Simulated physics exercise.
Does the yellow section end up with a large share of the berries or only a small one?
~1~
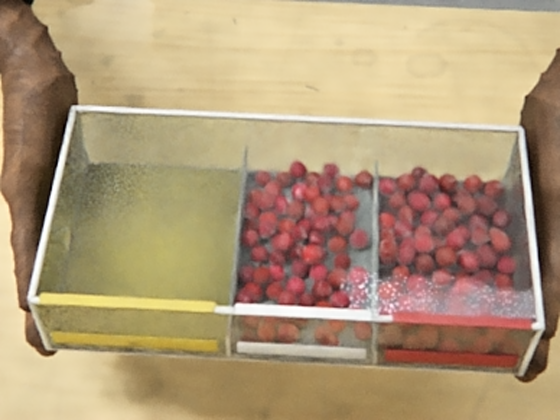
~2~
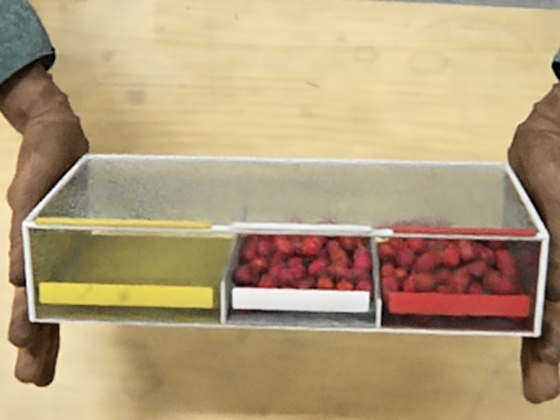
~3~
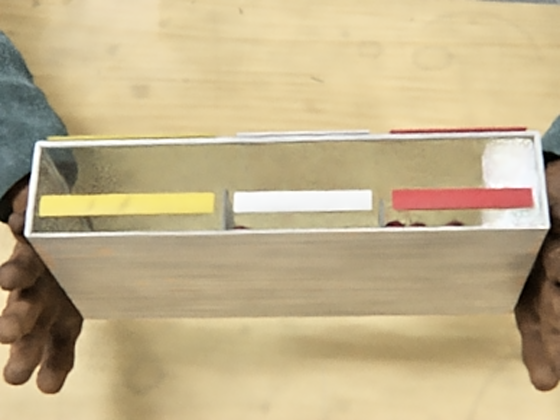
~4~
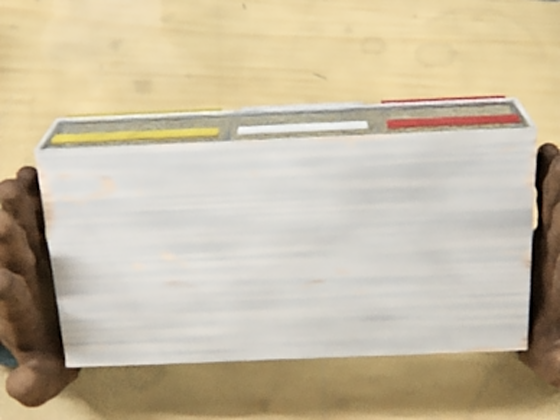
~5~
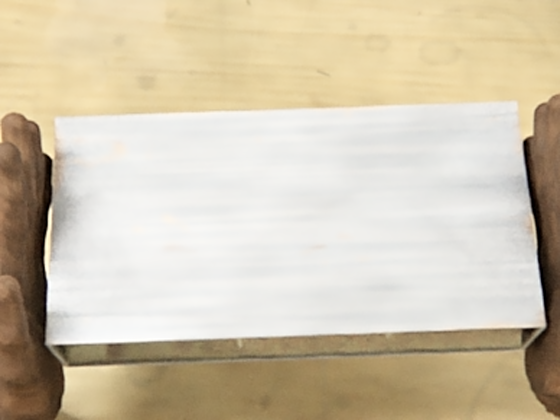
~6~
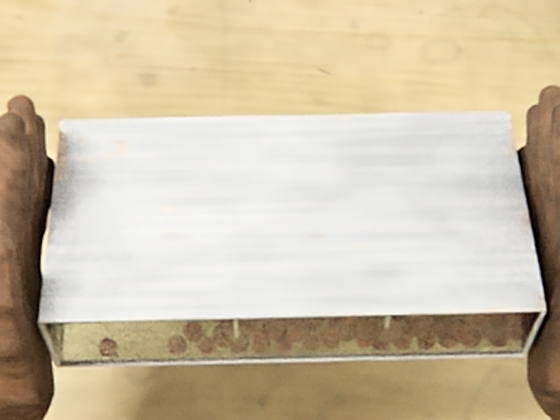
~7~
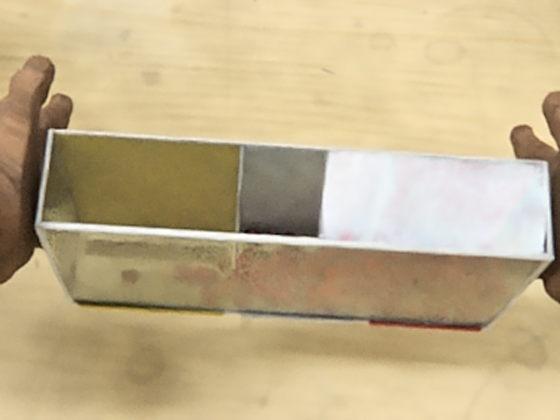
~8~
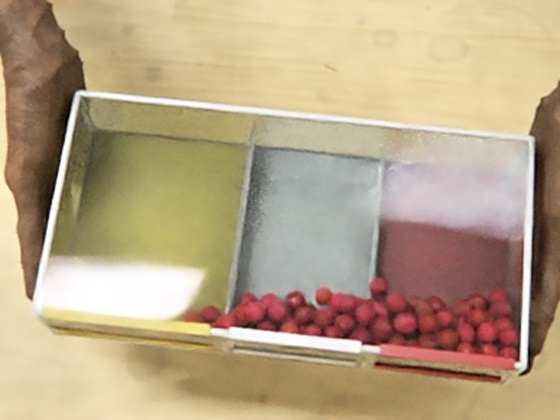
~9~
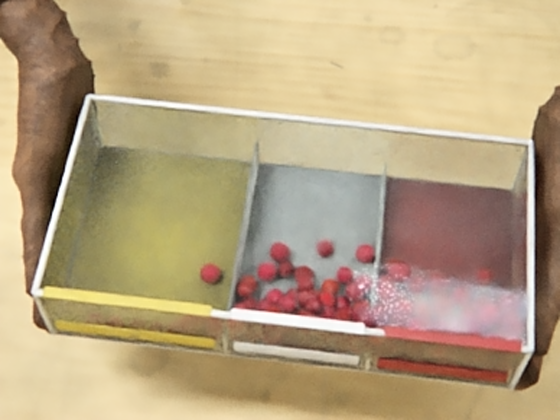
The yellow section ends up with only a small share of the berries. Most of them are in the red and white sections.
